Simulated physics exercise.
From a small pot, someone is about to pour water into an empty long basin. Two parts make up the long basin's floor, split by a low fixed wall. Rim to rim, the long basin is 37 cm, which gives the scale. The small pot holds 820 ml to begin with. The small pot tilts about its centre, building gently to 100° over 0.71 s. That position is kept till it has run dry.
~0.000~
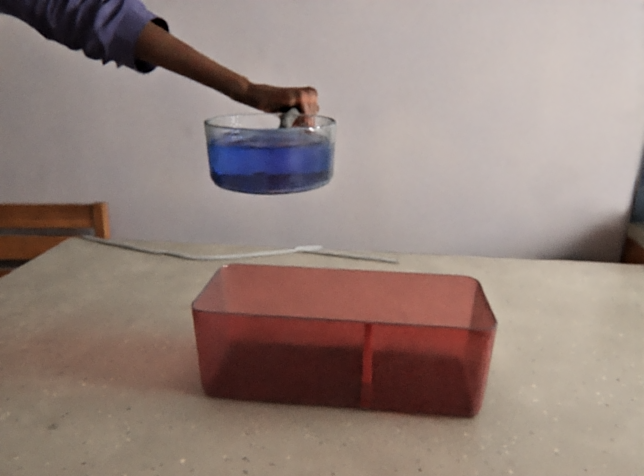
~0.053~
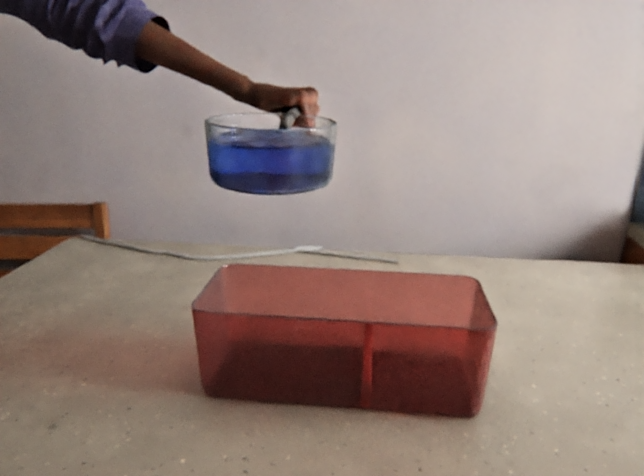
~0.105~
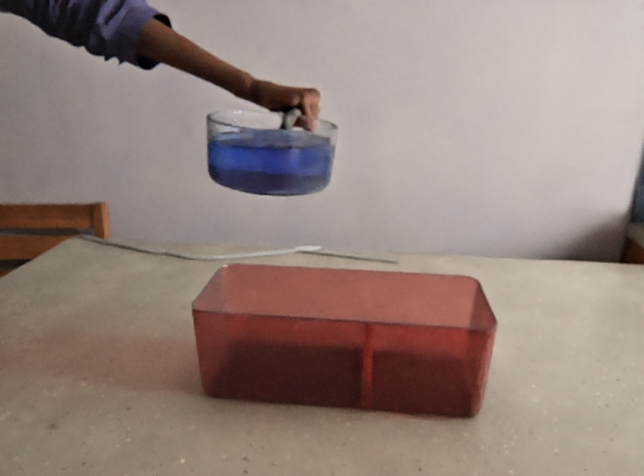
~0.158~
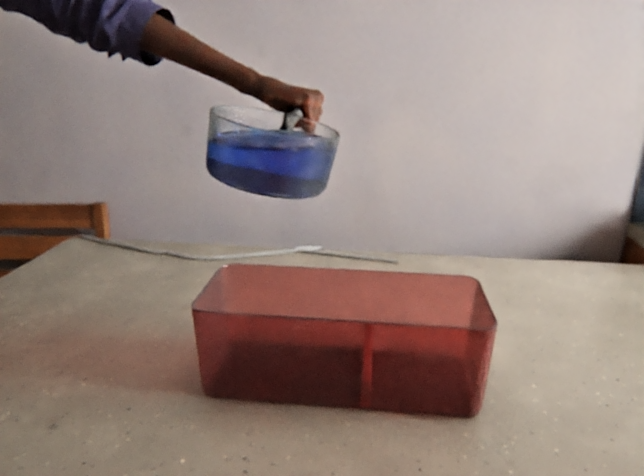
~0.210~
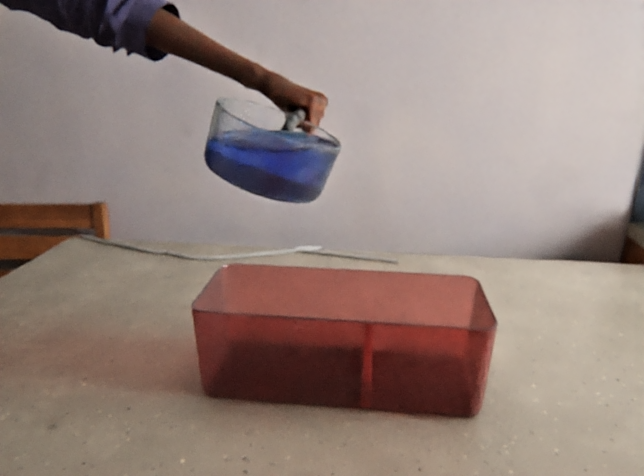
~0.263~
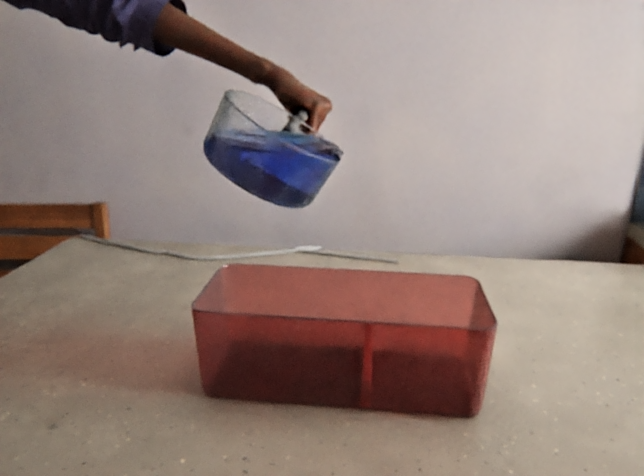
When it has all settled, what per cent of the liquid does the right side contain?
The right side contains about 58 per cent.
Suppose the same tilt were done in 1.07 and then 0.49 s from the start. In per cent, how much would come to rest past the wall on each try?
In turn about 65 and 50 per cent.
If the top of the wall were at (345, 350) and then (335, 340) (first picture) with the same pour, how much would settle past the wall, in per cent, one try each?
80 in a hundred, followed by 90 in a hundred.
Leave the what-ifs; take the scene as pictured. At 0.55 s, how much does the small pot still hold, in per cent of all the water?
I reckon about 30 in a hundred is still held.
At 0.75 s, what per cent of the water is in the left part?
20 %.
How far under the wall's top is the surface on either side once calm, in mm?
For the left, around 26 mm; for the right, around 12 mm.
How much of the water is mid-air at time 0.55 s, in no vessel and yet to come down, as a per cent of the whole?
I'd say close to 52 per cent.
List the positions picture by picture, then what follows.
The first frame shows tilt 0°; pouring edge (335, 124); surface from (214, 136) to (333, 139); the long basin's rim runs from (207, 286) to (487, 302); the wall's top is at (368, 353).
The second frame shows tilt 1°; pouring edge (335, 126); surface from (214, 136) to (333, 140).
The third frame shows tilt 5°; pouring edge (337, 130); surface from (215, 135) to (333, 141).
The fourth frame shows tilt 12°; pouring edge (339, 138); surface from (216, 134) to (336, 143).
The fifth frame shows tilt 20°; pouring edge (340, 148); surface from (215, 134) to (338, 144).
The sixth frame shows tilt 30°; pouring edge (339, 160); surface from (213, 133) to (338, 150); 2 per cent is over the edge.
After 0.55 s the tilt is 88° and 30 per cent is still to pour, 2 is left of the wall and 17 right of it.
After 0.75 s the tilt is 100° and 8 per cent is still to pour, 20 is left of the wall and 63 right of it.
After 0.97 s the tilt is 100° and 1 per cent is still to pour, 36 is left of the wall and 59 right of it.
After 1.21 s the tilt is 100° and 0 per cent is still to pour, 40 is left of the wall and 58 right of it.
In the end 40 per cent lies left of the wall, 58 right of it and 1 outside.
